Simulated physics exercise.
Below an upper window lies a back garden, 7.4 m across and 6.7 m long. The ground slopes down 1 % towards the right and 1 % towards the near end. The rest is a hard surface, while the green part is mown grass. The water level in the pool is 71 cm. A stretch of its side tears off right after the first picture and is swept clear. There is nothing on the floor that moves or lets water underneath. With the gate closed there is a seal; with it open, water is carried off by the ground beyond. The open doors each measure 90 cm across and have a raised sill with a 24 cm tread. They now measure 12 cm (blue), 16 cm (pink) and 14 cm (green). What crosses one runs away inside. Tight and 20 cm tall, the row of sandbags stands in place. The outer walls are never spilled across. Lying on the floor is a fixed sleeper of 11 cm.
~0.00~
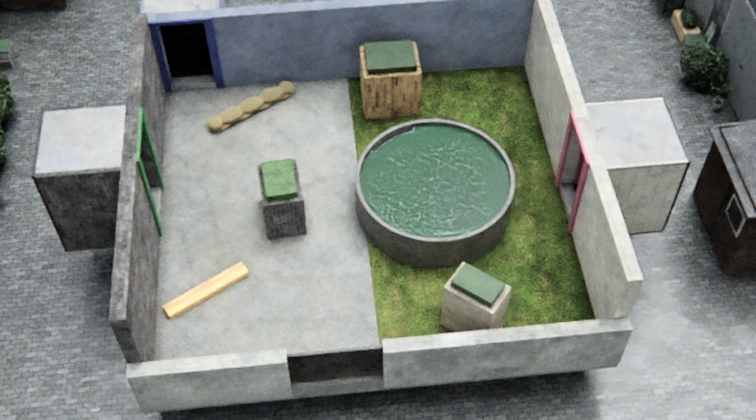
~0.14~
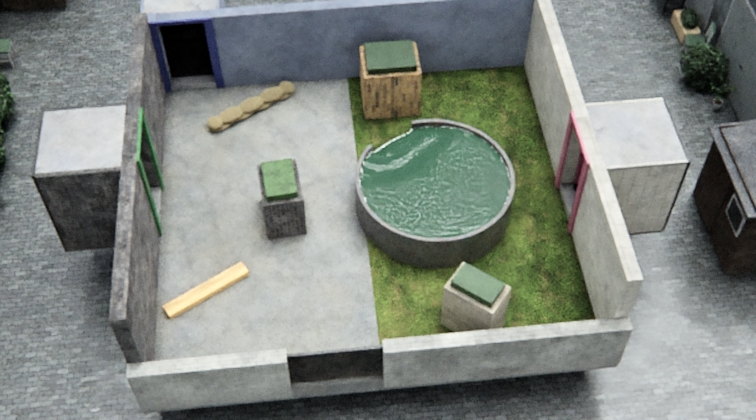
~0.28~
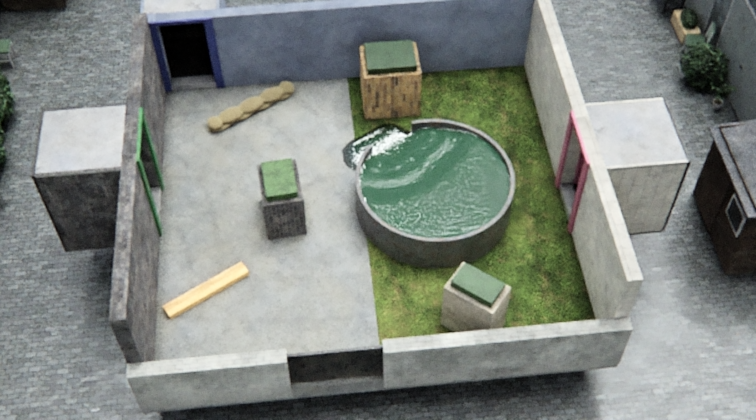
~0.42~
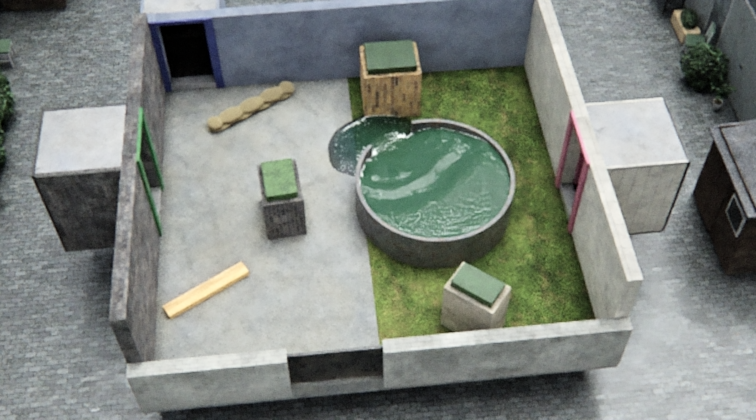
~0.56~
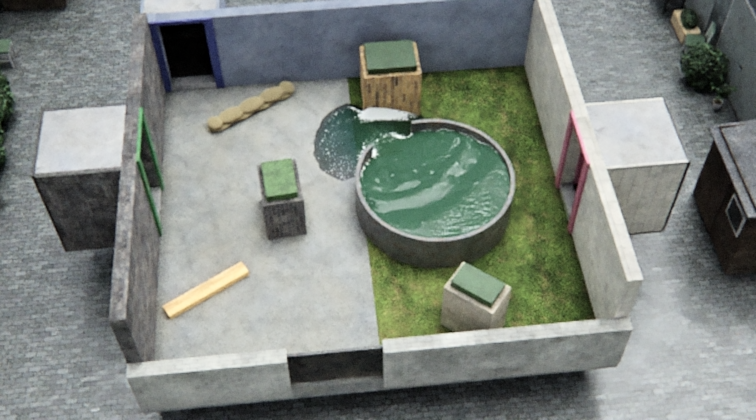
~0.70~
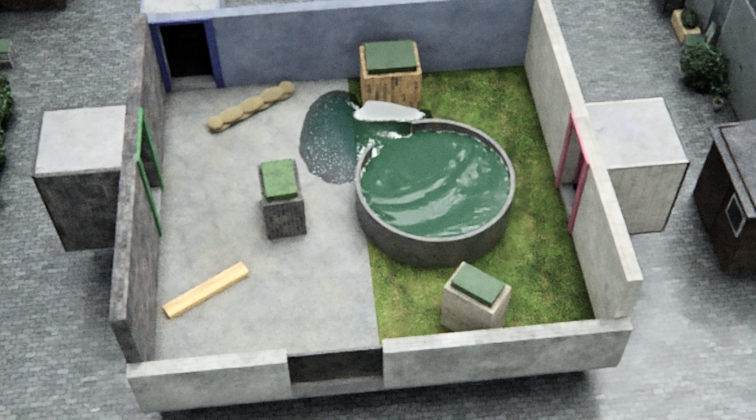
A round pool of green water in a walled yard stood still, then broke open at its far left side, and water poured out and spread left across the grass and grey paving.
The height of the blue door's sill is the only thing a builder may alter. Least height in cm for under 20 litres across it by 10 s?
Roughly 8 cm.
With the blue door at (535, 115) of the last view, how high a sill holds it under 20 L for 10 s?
8.0 cm.
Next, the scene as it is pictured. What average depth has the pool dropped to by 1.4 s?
About 56 centimetres on average.
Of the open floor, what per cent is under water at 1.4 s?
I'd estimate about 20 percent.
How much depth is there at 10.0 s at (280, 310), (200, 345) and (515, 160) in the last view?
The three readings, in order, are 5, 6 and 9 cm.
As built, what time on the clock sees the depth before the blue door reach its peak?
It peaks at about 5.0 s.
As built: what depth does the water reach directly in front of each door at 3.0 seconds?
Lab note, cm: Blue 5; pink 0; green 15.
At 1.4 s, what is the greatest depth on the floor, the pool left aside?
Roughly 46 cm.
After 1.4 s water covers 20 % of the floor, deepest (46 cm) near (376, 122); it has not reached the blue door.
After 3.0 s water covers 45 % of the floor, deepest (32 cm) near (376, 122); 5 cm at the blue door, 0 litres in over its 12 cm sill.
After 10.0 s water covers 95 % of the floor, deepest (16 cm) near (179, 300); 9 cm at the blue door, 3 litres in over its 12 cm sill.
At the blue door as built, the water arrived by 1.8 s and peaked near 13 cm at 5.0 s.
With a sill of 6.5 cm, 32 litres would have come in within the 10 s; with 10 cm, 8 litres. So under 20 litres takes about 8 cm.
